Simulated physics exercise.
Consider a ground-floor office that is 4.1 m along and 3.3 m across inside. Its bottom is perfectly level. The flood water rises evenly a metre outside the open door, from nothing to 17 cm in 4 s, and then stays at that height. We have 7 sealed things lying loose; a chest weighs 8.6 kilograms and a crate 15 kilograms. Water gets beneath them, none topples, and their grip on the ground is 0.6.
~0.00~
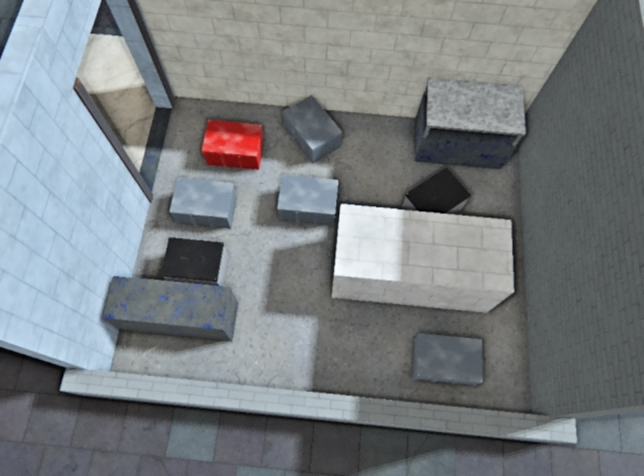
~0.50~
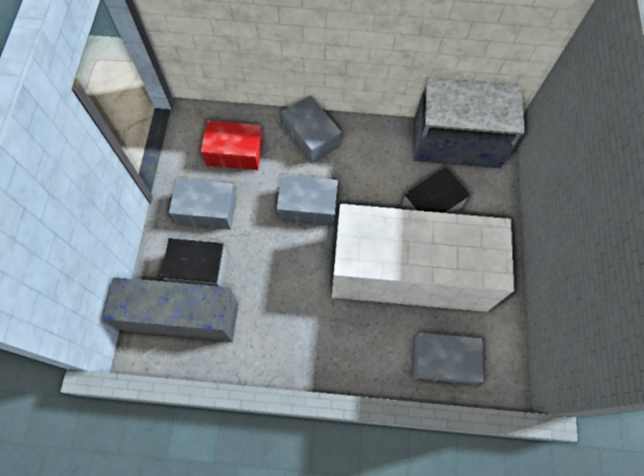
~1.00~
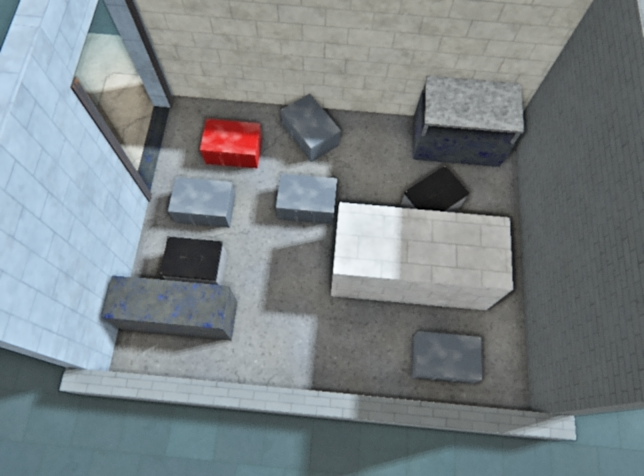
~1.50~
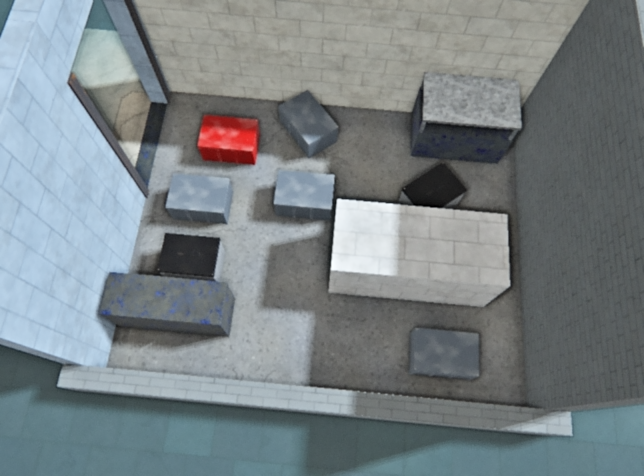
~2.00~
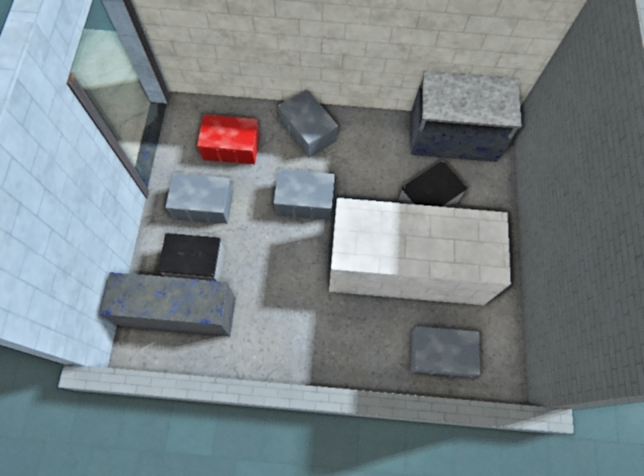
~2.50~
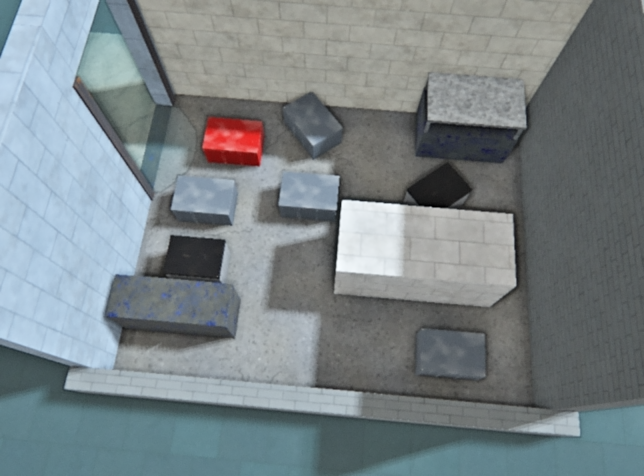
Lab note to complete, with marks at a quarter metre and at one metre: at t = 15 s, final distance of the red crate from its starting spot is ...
At t = 15 s the distance is above one metre.
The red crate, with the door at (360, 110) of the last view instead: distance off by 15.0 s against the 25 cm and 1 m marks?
Red crate: Small shift.
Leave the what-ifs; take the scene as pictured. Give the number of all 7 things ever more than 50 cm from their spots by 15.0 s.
4.
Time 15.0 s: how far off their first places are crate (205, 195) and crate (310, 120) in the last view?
Respectively 40 and 200 cm.
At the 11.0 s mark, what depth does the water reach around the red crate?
Roughly 13 cm.
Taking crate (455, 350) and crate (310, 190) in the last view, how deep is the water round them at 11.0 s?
Depths: Near 6 cm, then near 6 cm.
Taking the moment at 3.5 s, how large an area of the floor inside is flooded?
The covered patch comes to about 1.0 m2.
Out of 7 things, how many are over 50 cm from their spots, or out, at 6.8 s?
2.
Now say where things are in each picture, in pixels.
The first picture shows the red crate at (232, 138) rests on the ground; water covers 0.0 m2; 0 of 7 have shifted.
The second picture shows the red crate at (231, 138), on the bottom; 0.0 m2 under water; 0 of 7 have shifted.
The third picture shows the red crate at (230, 137) rests on the ground; 0.0 m2 under water; 0 of 7 have shifted.
The fourth picture shows the red crate at (228, 133) rests on the ground; 0.0 m2 under water; 0 of 7 have shifted.
The fifth picture shows the red crate at (228, 132) rests on the ground; 0.0 m2 under water; 0 of 7 have shifted.
The sixth picture shows the red crate at (233, 135) rests on the ground; water covers 0.3 m2; 0 of 7 have shifted.
After 3.5 s the red crate is near (233, 135), 0.0 m from its start, aground; 0 afloat.
After 6.8 s the red crate is near (361, 167), 1.5 m from its start, afloat; 2 afloat.
After 11.0 s the red crate is near (421, 193), 2.1 m from its start, afloat; 5 afloat.
After 15.0 s the red crate is near (429, 192), 2.2 m from its start, afloat; 7 afloat.
